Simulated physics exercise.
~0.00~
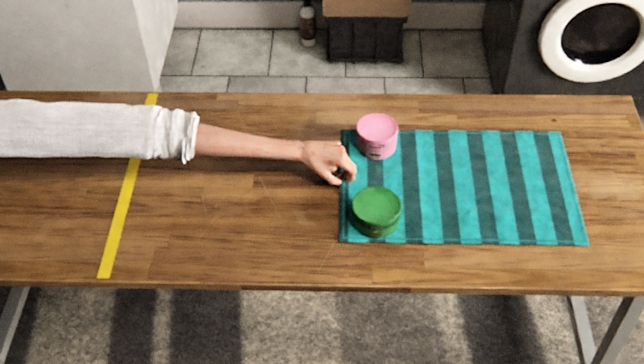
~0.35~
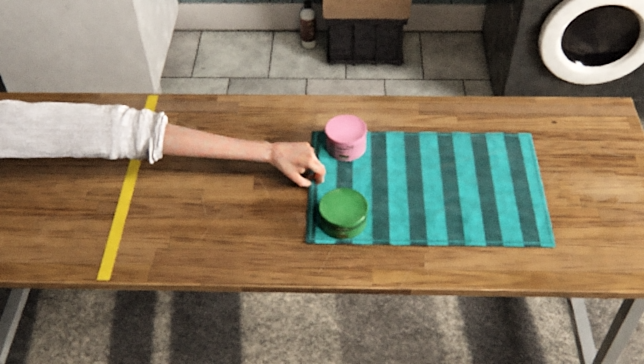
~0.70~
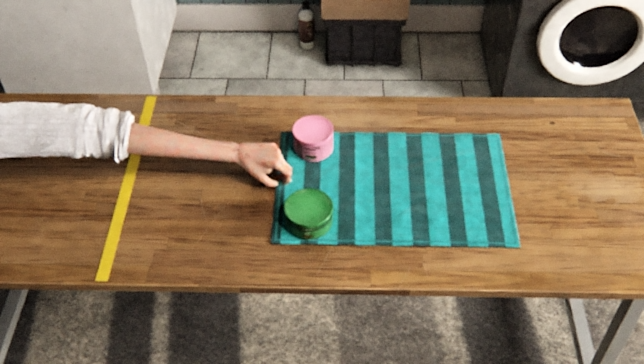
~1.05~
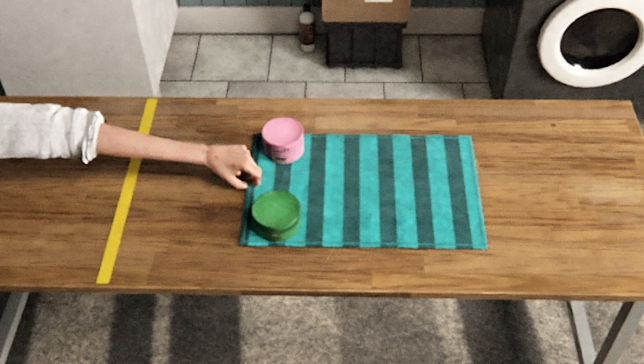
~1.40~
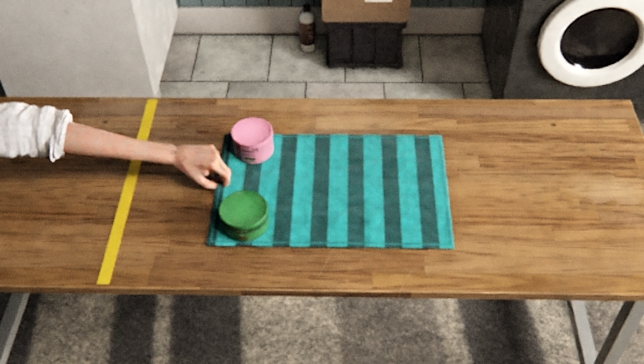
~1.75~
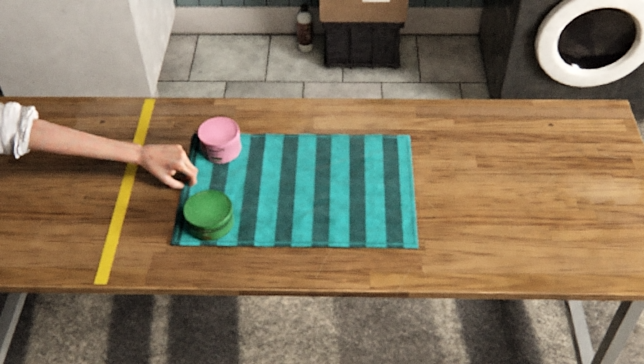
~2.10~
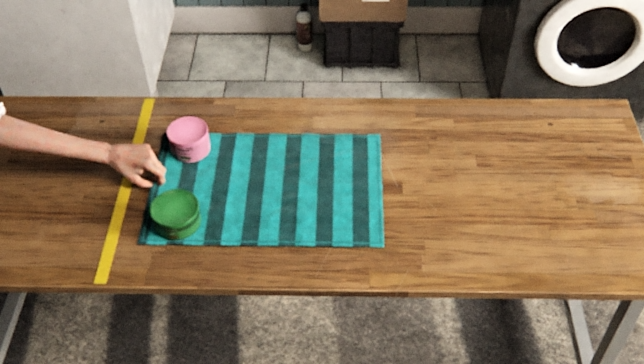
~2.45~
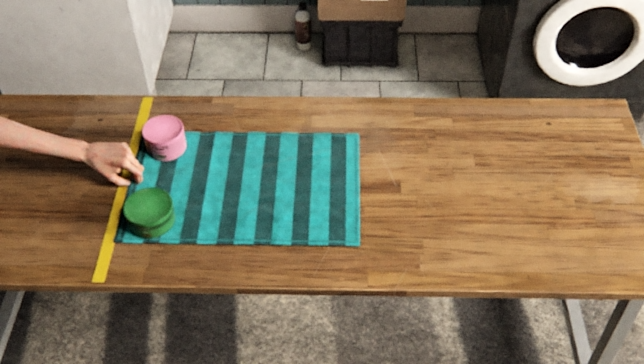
A hand and forearm in a rolled white sleeve reach in from the left over a wooden table, seen from above at an angle in a slightly swaying view, with a tiled floor and a round white appliance door behind. The fingers hold the left edge of a turquoise striped cloth, on which a pink tub sits behind a green tub. The arm draws the cloth steadily left toward a yellow strip of tape, and both tubs ride along in place. At last the cloth's left edge reaches the tape, with the green and pink tubs still on it.
